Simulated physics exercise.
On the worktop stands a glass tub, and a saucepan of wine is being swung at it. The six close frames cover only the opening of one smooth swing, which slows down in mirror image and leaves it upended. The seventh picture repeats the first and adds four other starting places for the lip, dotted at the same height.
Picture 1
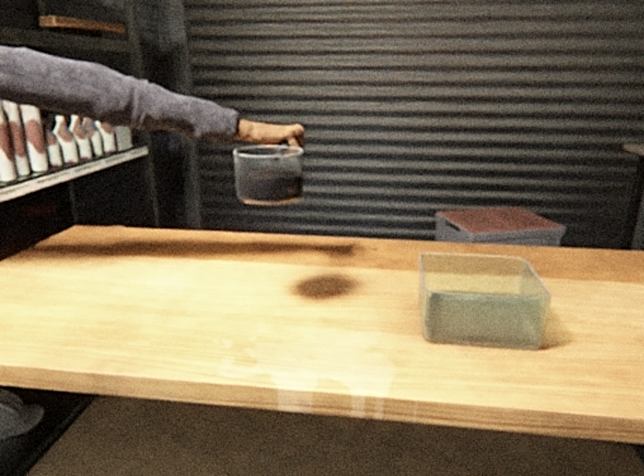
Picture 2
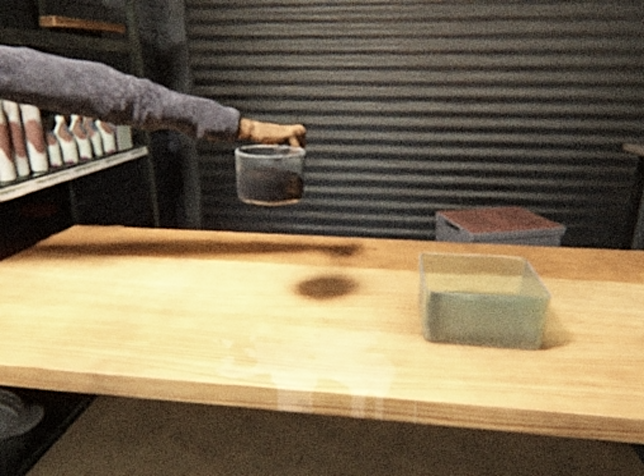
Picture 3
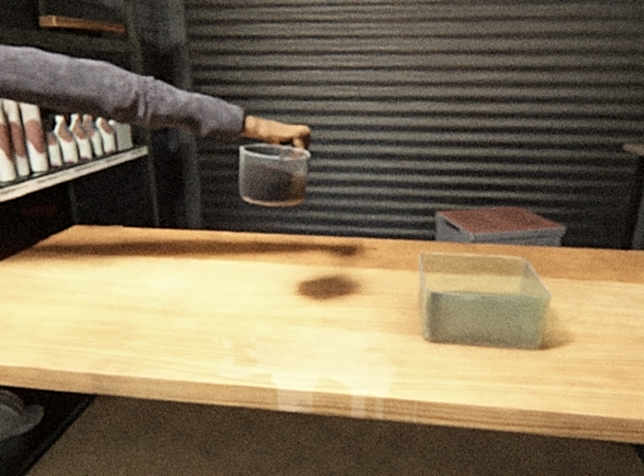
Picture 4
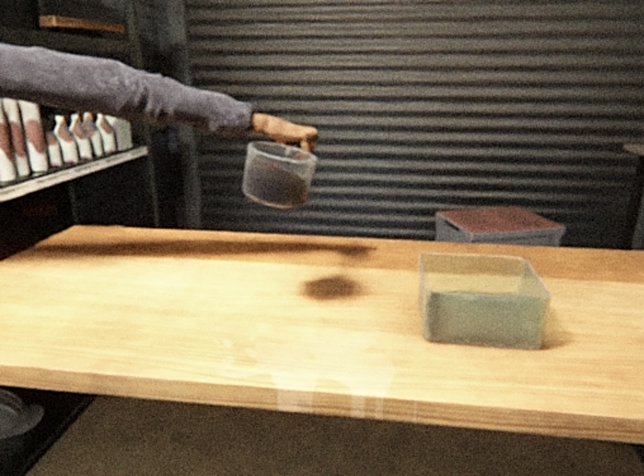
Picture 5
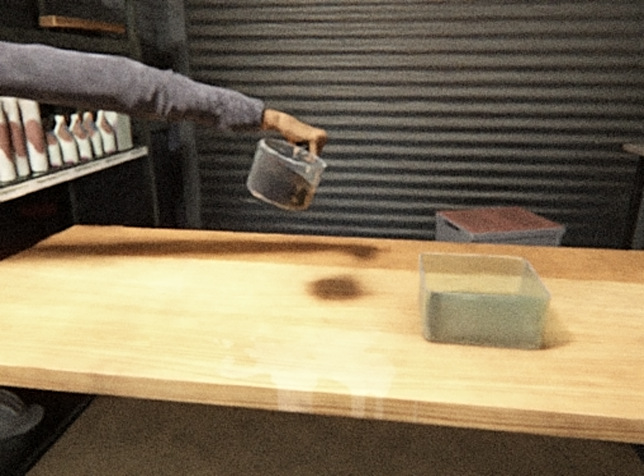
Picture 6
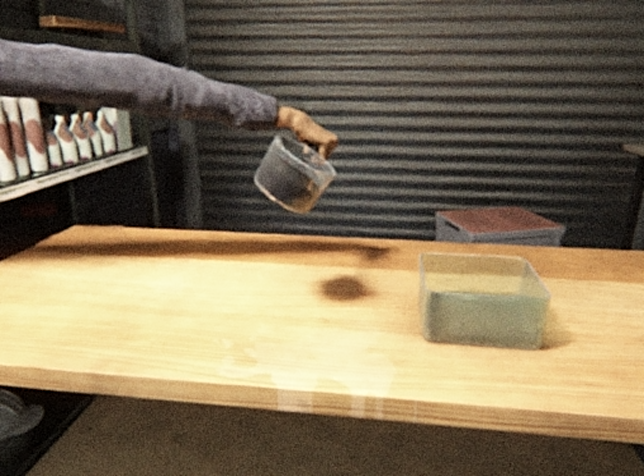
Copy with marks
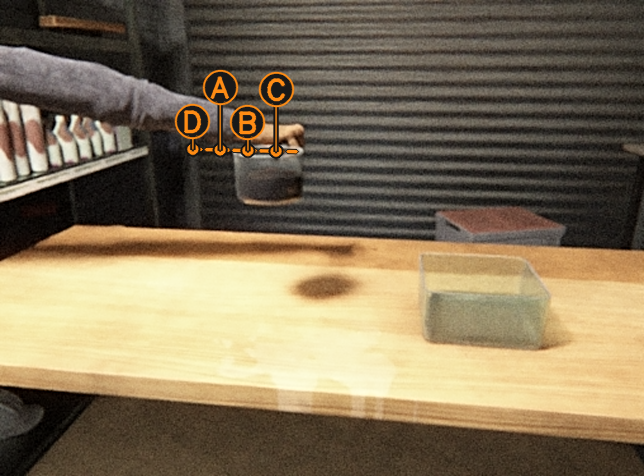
To begin with, an outstretched arm on the left holds a clear saucepan upright above a wooden worktop, where a glass tub of pale greenish liquid rests to the right. The hand then shifts the pan slightly rightward and tilts it steadily further toward the tub, with nothing leaving it.
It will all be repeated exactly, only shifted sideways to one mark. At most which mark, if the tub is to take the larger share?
Spot C.
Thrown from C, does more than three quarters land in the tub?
No.
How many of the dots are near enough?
One of them.
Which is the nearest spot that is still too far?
B it is.
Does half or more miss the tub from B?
Yes, that goes wrong.
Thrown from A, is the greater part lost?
Yes.
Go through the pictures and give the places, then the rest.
Upright, lip at (301, 151); tub from (422, 339) to (540, 347); nothing has left yet.
Upright, lip at (303, 152); nothing has left yet.
Tipped about 6°, lip at (308, 155); nothing has left yet.
Tipped about 13°, lip at (315, 160); nothing has left yet.
Tipped about 22°, lip at (325, 166); nothing has left yet.
Tipped about 32°, lip at (334, 174); nothing has left yet.
On the marked copy, A at (220, 149); B at (247, 150); C at (276, 151); D at (192, 149).
For spot A, about 0 % lands in the tub, 96 % falls short and 4 % goes beside or beyond.
For spot B, about 11 % lands in the tub, 86 % falls short and 3 % goes beside or beyond.
For spot C, about 63 % lands in the tub, 22 % falls short and 15 % goes beside or beyond.
For spot D, about 0 % lands in the tub, 100 % falls short.
